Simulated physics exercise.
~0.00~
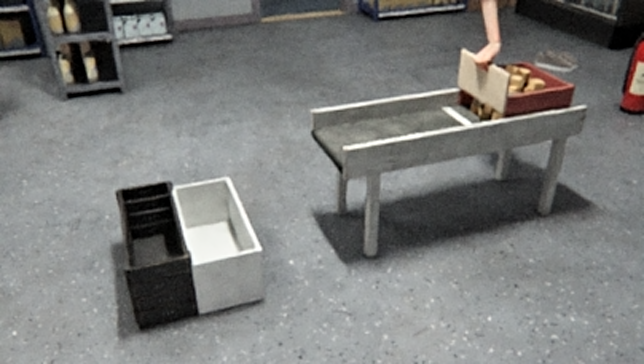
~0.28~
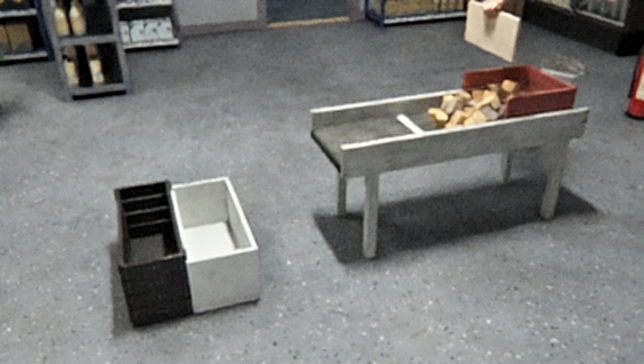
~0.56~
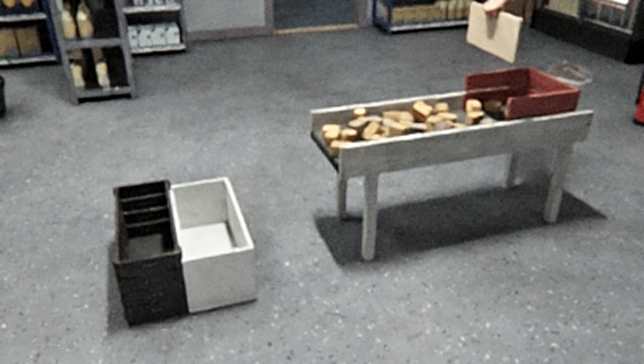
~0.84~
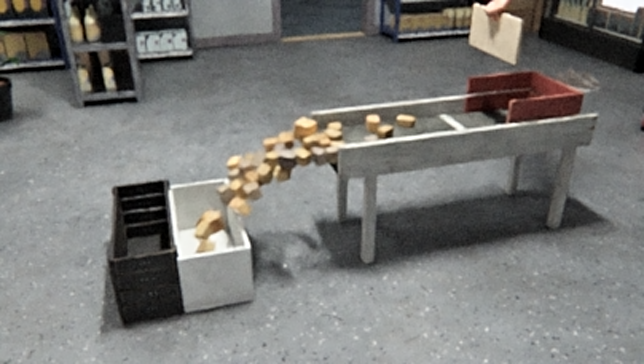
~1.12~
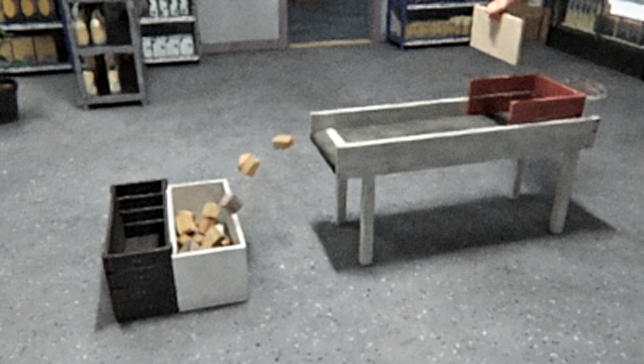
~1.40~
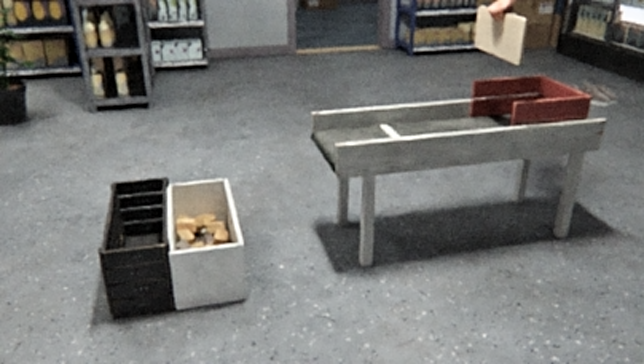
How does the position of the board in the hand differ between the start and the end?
At the start the board stands upright at the open side of the red pen, holding back the blocks. At the end it is held upright in the air above the pen.
